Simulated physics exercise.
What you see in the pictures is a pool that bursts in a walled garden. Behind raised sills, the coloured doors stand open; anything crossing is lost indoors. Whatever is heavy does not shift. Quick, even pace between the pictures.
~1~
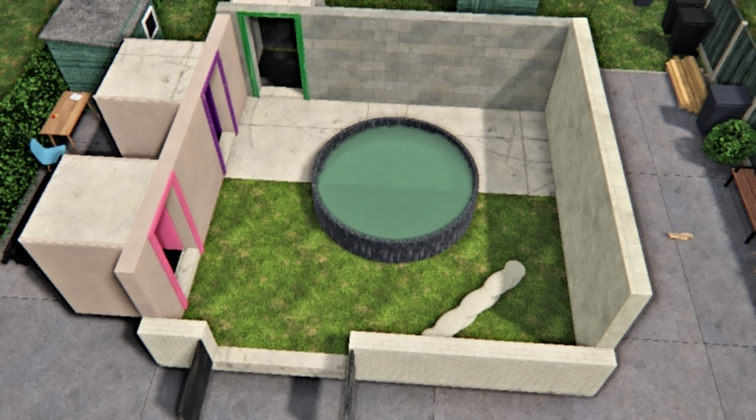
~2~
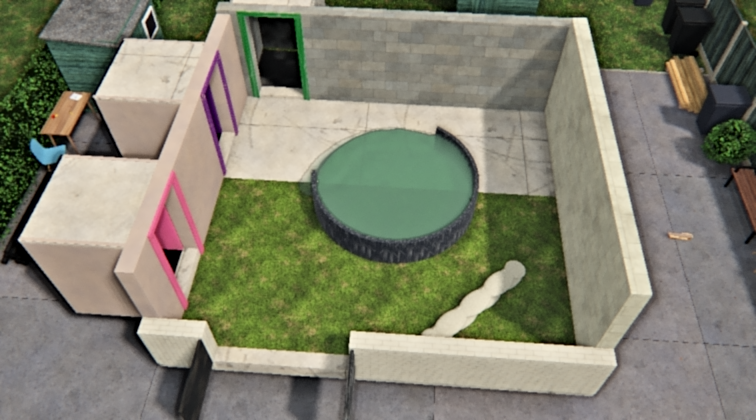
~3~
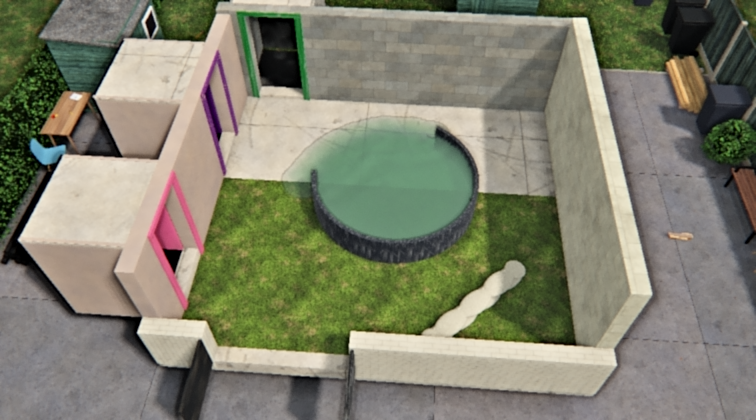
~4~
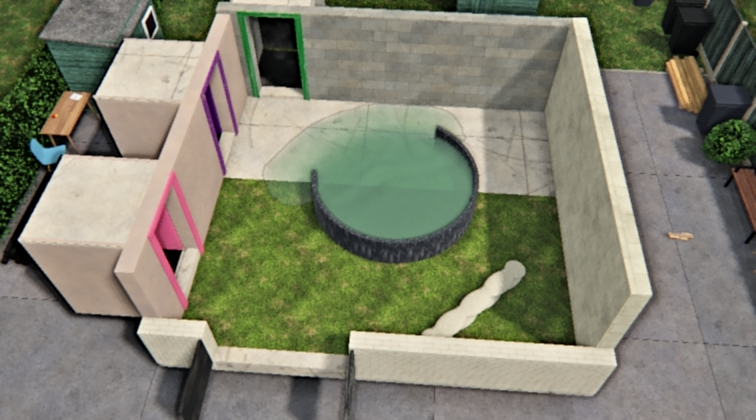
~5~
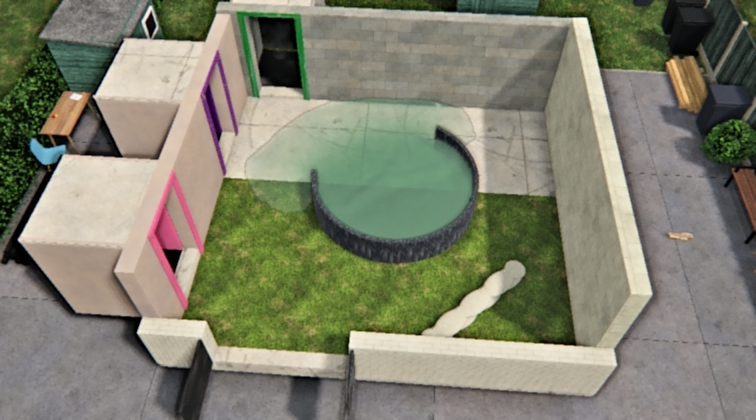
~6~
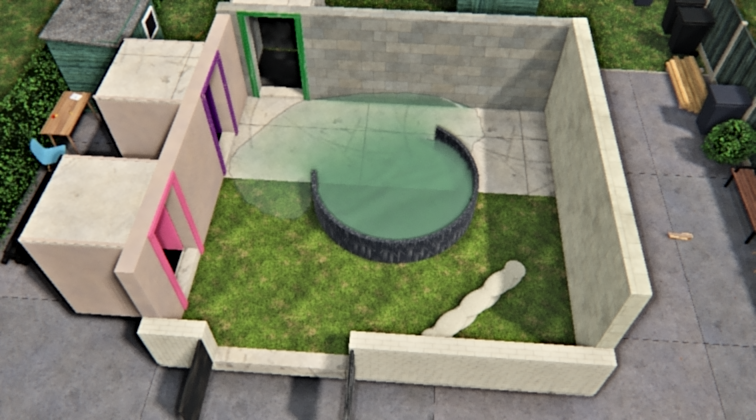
A walled garden of grass and pale paving is seen from high above, with grey paving outside its walls. A round, dark-rimmed pool of green water sits in the middle, with pink, purple and green doorways at the left and back and a pale twisted column lying at lower right. The pool's far side opens and water spreads backward and leftward across the paving, while the camera stays still.
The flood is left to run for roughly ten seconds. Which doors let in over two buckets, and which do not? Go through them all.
In order: The purple door will be overrun; the pink door will keep it to two buckets; the green door will be overrun.
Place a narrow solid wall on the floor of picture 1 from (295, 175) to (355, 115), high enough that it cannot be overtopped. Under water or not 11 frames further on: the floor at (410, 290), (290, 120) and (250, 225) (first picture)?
Spared, submerged, then submerged.
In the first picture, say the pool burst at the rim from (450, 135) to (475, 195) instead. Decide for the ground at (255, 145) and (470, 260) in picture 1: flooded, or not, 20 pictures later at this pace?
Untouched; soaked.
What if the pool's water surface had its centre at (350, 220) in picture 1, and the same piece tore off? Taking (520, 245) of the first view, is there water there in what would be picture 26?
Answer: Spared.
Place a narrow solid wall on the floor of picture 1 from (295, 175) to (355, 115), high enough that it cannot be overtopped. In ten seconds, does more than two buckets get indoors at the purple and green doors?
Purple keeps below it, green lets less in.
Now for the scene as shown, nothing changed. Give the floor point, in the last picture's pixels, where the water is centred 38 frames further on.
Somewhere around (358, 195) in the last view.
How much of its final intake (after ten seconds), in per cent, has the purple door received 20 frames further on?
Around 65 in a hundred.
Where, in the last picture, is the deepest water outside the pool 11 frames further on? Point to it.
Close to (247, 102), I'd say.
A moment on, water covers 30 % of the floor; the purple door under two buckets in, the pink door not reached, the green door under two buckets in.
Next, water covers 40 % of the floor; the purple door over two buckets in, the pink door not reached, the green door over two buckets in.
Then, water covers 55 % of the floor; the purple door far over two buckets in, the pink door wet at the sill, nothing in, the green door far over two buckets in.
Later, water covers 90 % of the floor; the purple door far over two buckets in, the pink door wet at the sill, nothing in, the green door far over two buckets in.
In the end, water covers 95 % of the floor; the purple door far over two buckets in, the pink door wet at the sill, nothing in, the green door far over two buckets in.
